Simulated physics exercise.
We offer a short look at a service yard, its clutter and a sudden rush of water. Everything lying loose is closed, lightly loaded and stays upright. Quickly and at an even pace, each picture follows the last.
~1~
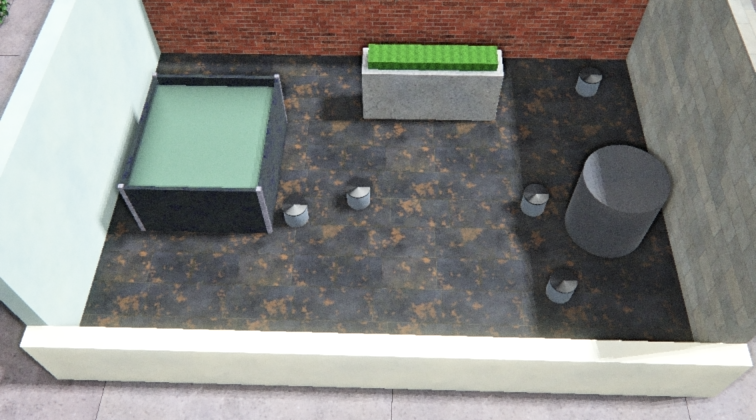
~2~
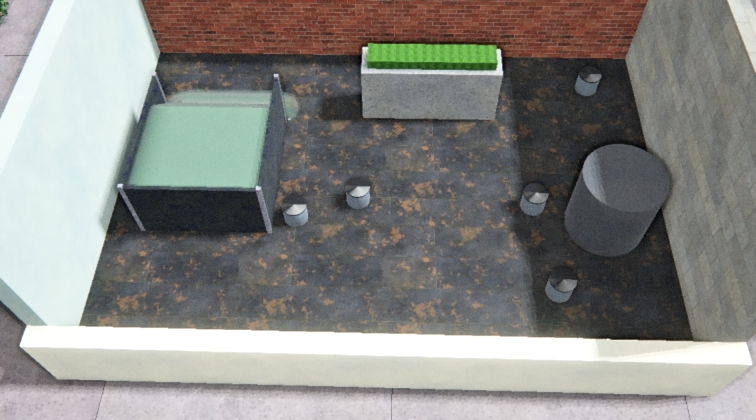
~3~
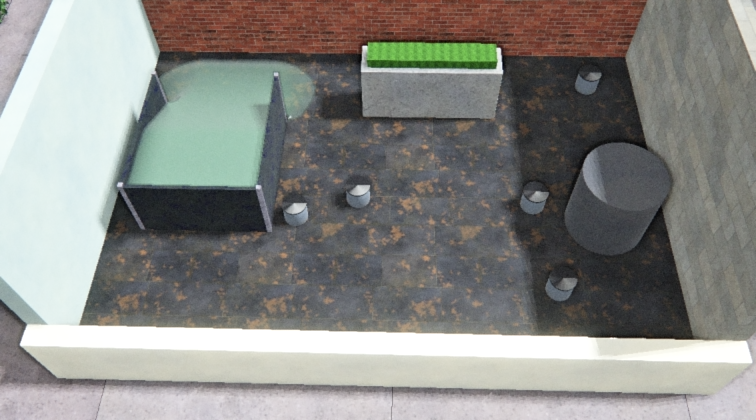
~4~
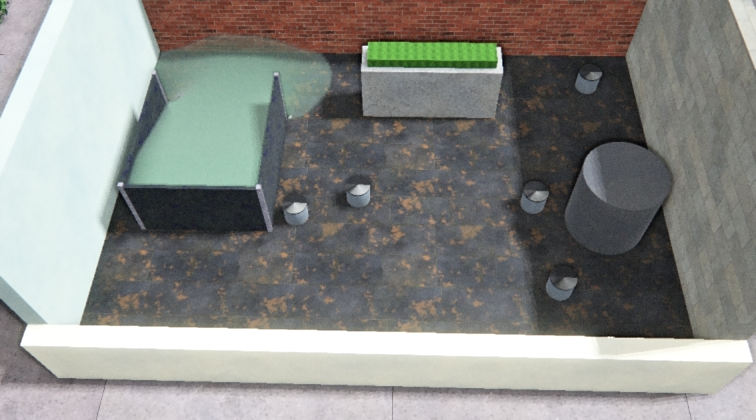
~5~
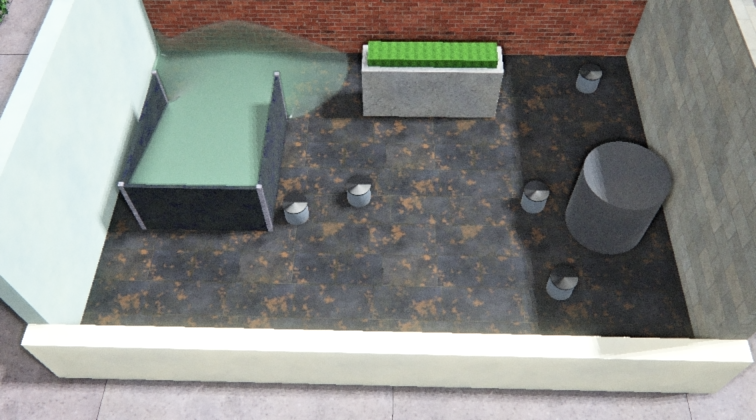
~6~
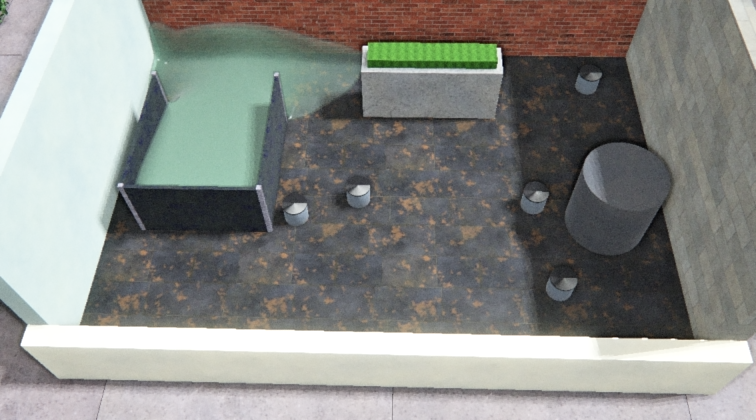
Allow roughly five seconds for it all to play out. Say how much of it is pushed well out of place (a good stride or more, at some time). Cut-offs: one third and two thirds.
The result is a share of a third to two thirds.
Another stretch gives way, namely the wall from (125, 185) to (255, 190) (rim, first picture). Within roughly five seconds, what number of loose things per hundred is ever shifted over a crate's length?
About 60 per cent.
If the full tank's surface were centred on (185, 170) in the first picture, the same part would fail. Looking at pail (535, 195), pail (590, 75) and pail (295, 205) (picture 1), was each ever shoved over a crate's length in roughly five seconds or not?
The first: Travelled far enough; the second: Travelled far enough; the third: Did not travel far.
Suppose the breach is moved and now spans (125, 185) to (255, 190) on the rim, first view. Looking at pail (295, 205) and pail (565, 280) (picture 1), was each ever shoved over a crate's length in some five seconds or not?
First under that mark, then beyond that mark.
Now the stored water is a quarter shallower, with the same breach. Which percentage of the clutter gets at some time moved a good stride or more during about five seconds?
Something like 40 in a hundred of them.
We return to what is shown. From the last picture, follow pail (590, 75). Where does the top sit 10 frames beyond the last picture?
It ends up close to (616, 75).
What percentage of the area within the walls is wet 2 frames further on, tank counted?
Around 20 percent.
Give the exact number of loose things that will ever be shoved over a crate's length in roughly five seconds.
I make it 3 of them.
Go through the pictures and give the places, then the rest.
The first frame shows a pail at (358, 187), on the bottom; a pail at (564, 281), on the bottom; 0 of 5 have shifted.
The second frame shows a pail at (358, 187) rests on the ground; a pail at (563, 280), on the bottom; 0 of 5 have shifted.
The third frame shows a pail at (358, 185), on the bottom; a pail at (563, 278) rests on the ground; 0 of 5 have shifted.
The fourth frame shows a pail at (358, 185), on the bottom; a pail at (564, 278), on the bottom; 0 of 5 have shifted.
The fifth frame shows a pail at (358, 185) rests on the ground; a pail at (564, 277), on the bottom; 0 of 5 have shifted.
The sixth frame shows a pail at (358, 186), on the bottom; a pail at (564, 278) rests on the ground; 0 of 5 have shifted.
A moment on, 0 of 5 are well off their spots; 0 afloat.
Next, 0 of 5 are well off their spots; 0 afloat.
Later, 2 of 5 are well off their spots; 0 afloat.
In the end, 3 of 5 are well off their spots, and 3 have been at some point; 2 afloat.
